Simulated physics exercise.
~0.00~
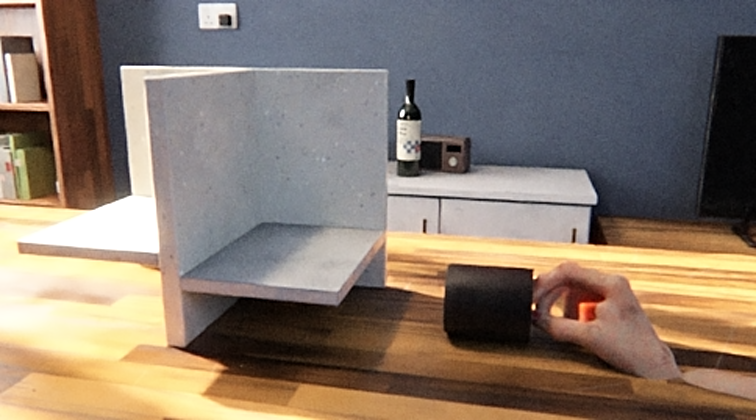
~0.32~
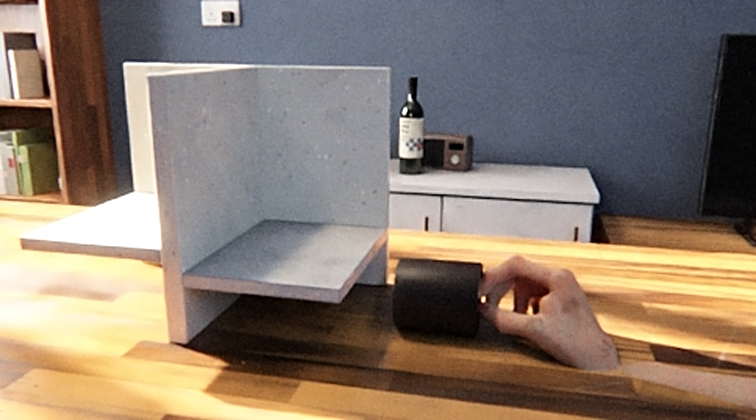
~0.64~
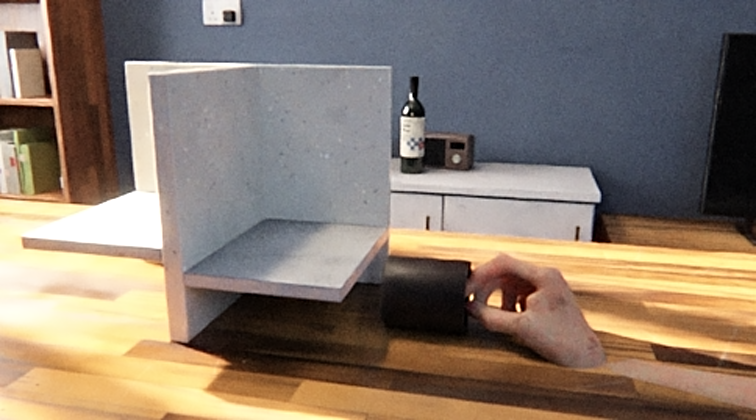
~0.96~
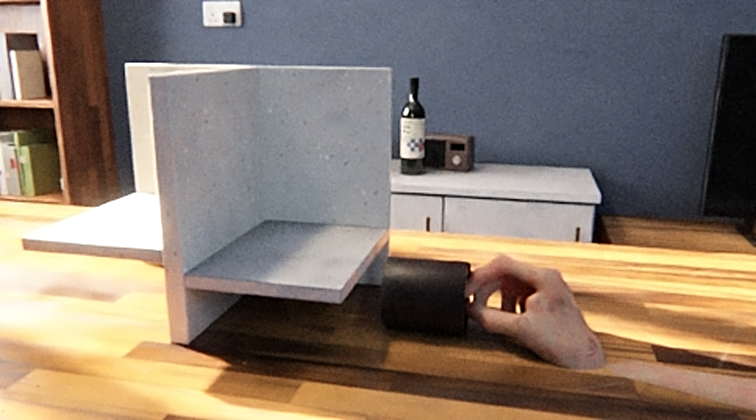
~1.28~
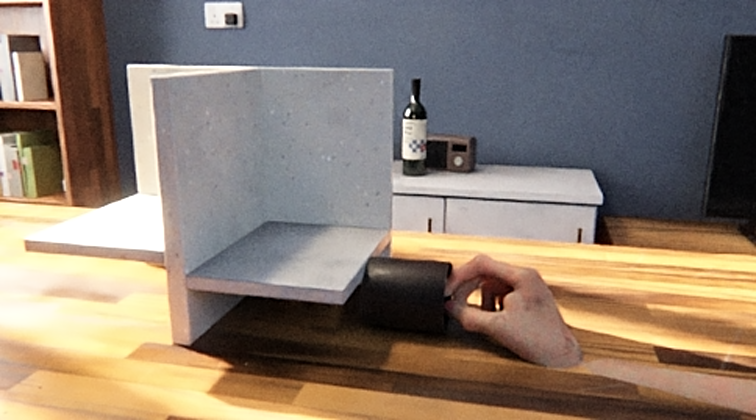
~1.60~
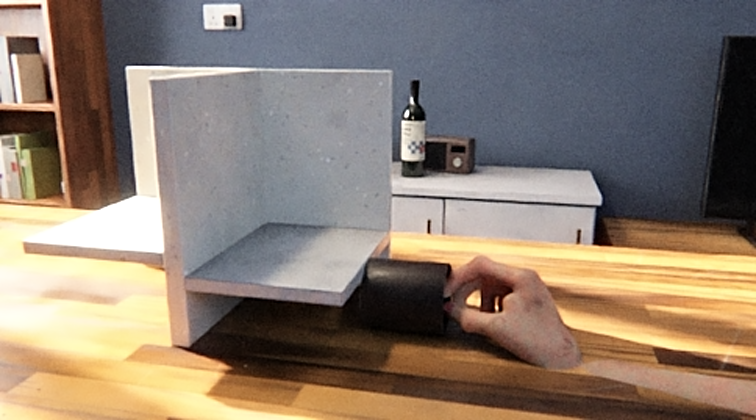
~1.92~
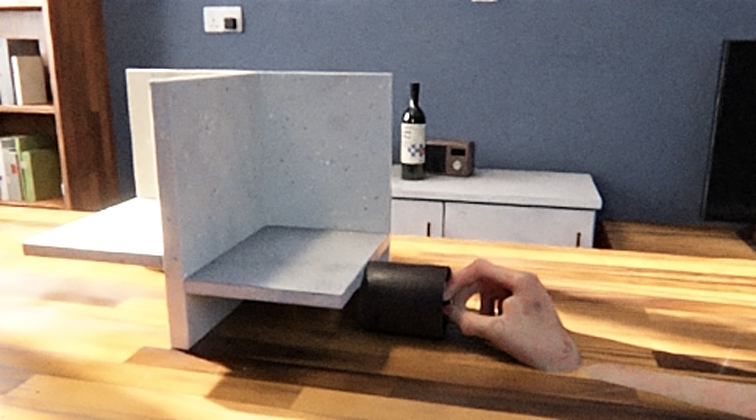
On a wooden table, a hand slides a black beaker left until it rests against the low shelf's edge.
